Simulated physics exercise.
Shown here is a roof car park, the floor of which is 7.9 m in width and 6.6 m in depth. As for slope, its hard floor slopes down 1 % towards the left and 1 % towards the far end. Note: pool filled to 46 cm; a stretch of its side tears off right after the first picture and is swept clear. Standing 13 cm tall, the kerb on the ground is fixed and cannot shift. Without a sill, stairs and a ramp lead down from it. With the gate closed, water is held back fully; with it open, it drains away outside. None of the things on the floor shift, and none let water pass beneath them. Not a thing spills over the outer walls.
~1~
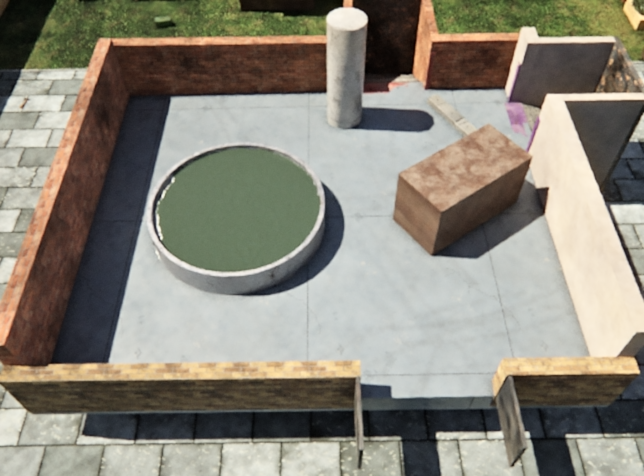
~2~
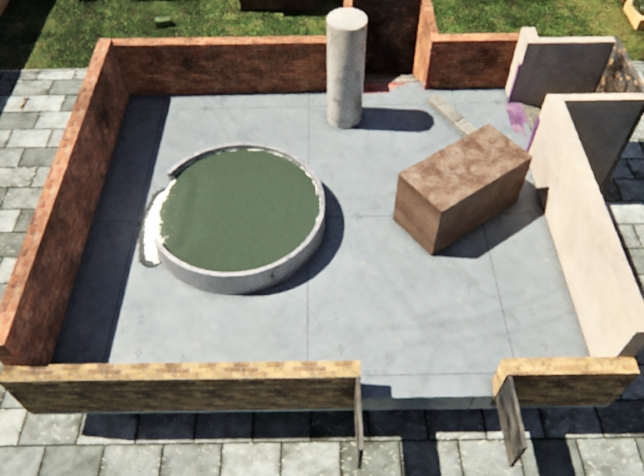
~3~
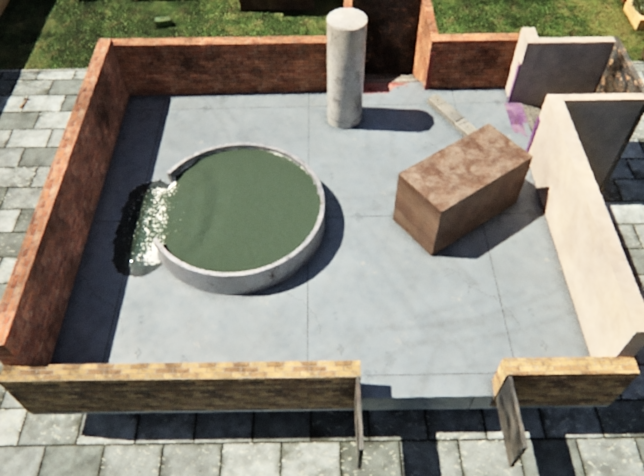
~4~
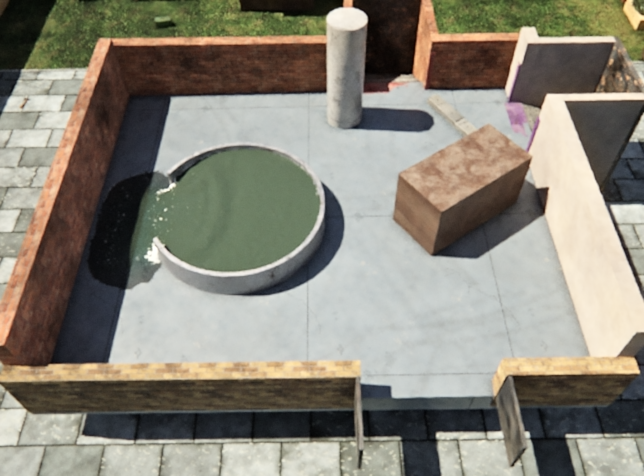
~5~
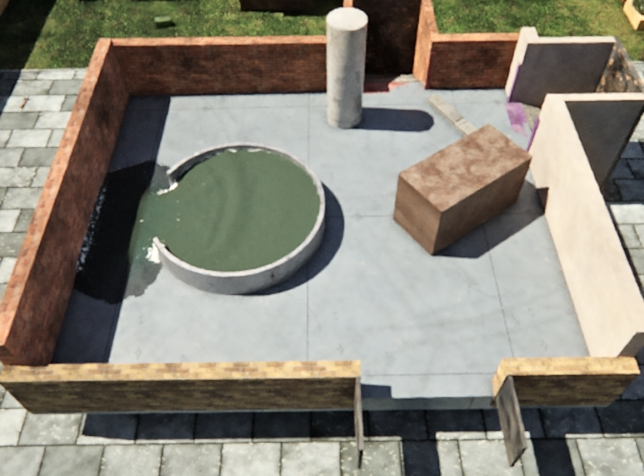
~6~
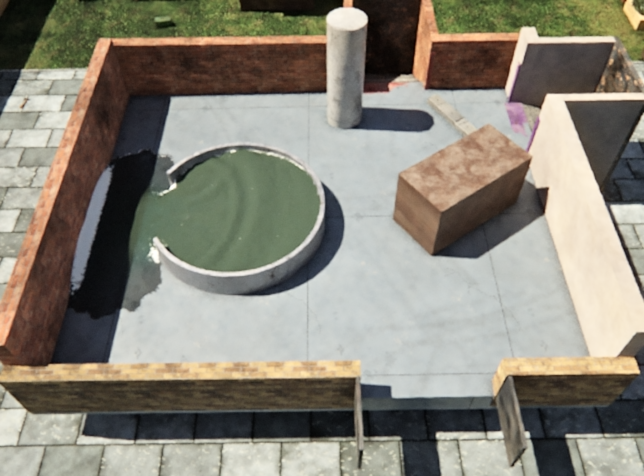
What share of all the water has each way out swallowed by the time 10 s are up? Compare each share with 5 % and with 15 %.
Result: Gateway at less than 5 %, flight of stairs down (marked red) at under 5 %, ramp down (marked purple) at not even 5 %.
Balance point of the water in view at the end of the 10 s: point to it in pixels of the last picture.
I'd put it close to (278, 208).
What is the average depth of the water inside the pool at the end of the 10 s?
I'd put the average depth near 7 cm.
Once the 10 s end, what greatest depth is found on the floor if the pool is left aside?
Around 13 centimetres.
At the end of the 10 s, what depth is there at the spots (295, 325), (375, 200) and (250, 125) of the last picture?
Approximately 4, 6 and 4 centimetres, going through them in turn.
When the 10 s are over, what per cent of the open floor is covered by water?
Close to 95 in a hundred.
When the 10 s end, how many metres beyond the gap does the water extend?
7.4 m.
A moment later water covers 10 % of the floor and is deepest (38 cm) near (101, 231); gone so far, the gateway 0 %, the flight of stairs down (marked red) 0 %, the ramp down (marked purple) 0 %.
Soon after water covers 20 % of the floor and is deepest (38 cm) near (93, 223); gone so far, the gateway 0 %, the flight of stairs down (marked red) 0 %, the ramp down (marked purple) 0 %.
Next water covers 35 % of the floor and is deepest (28 cm) near (48, 376); gone so far, the gateway 0 %, the flight of stairs down (marked red) 0 %, the ramp down (marked purple) 0 %.
Later on water covers 75 % of the floor and is deepest (19 cm) near (128, 104); gone so far, the gateway 0 %, the flight of stairs down (marked red) 1 %, the ramp down (marked purple) 0 %.
At the end water covers 95 % of the floor and is deepest (13 cm) near (126, 110); gone so far, the gateway 1 %, the flight of stairs down (marked red) 2 %, the ramp down (marked purple) 0 %.
